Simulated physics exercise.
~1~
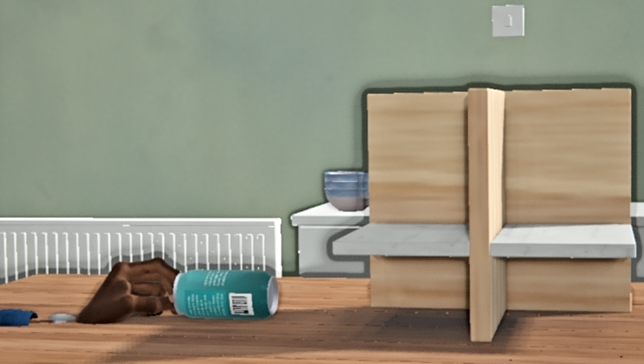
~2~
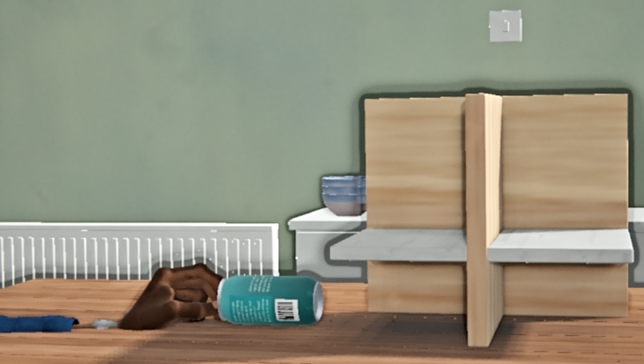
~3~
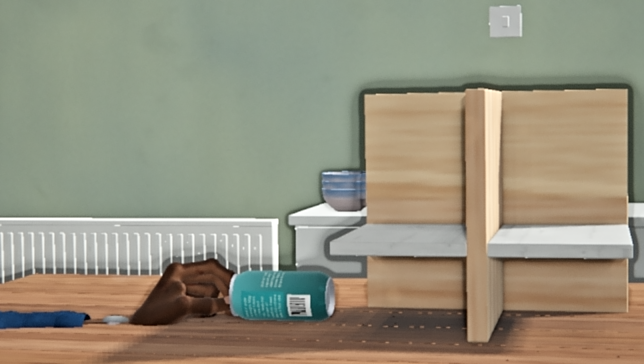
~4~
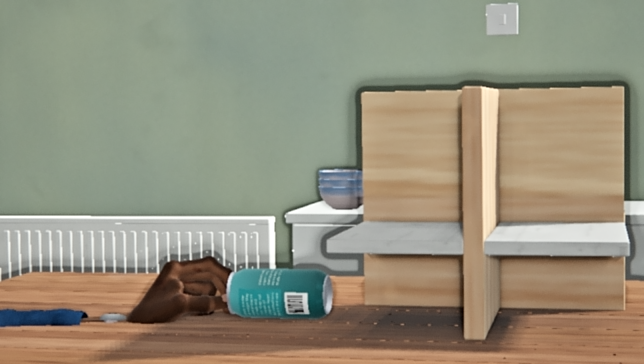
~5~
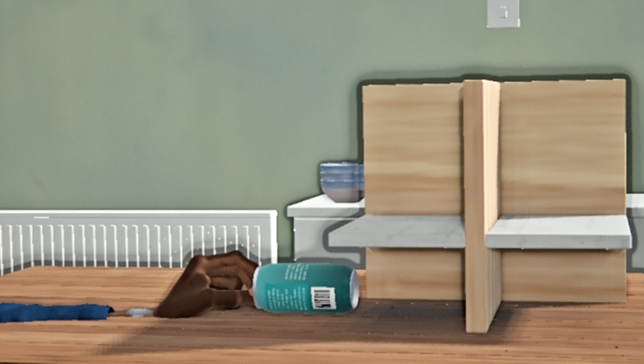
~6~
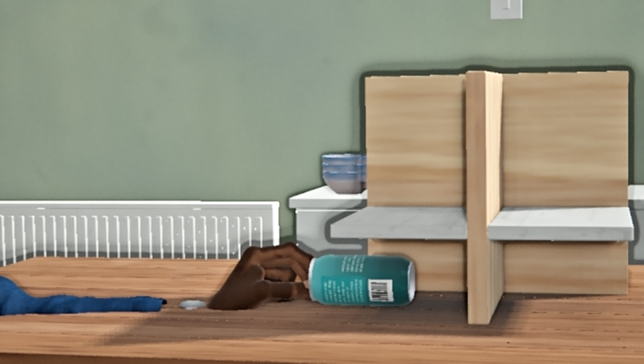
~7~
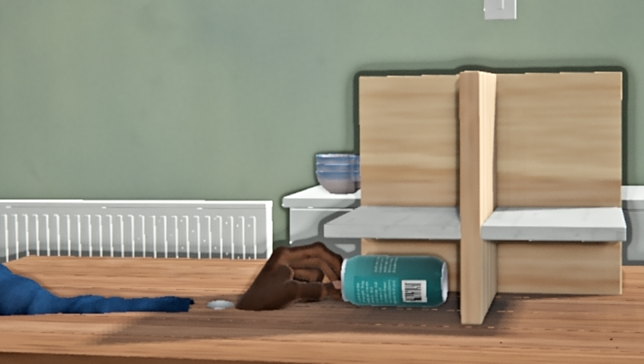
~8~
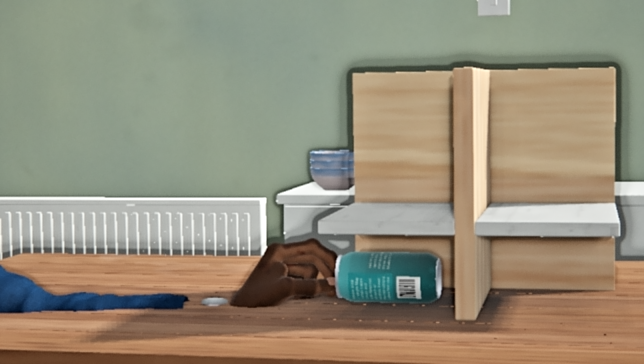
A hand pushing a turquoise can on its side rightward across a wooden surface until it slides in beneath a low shelf.
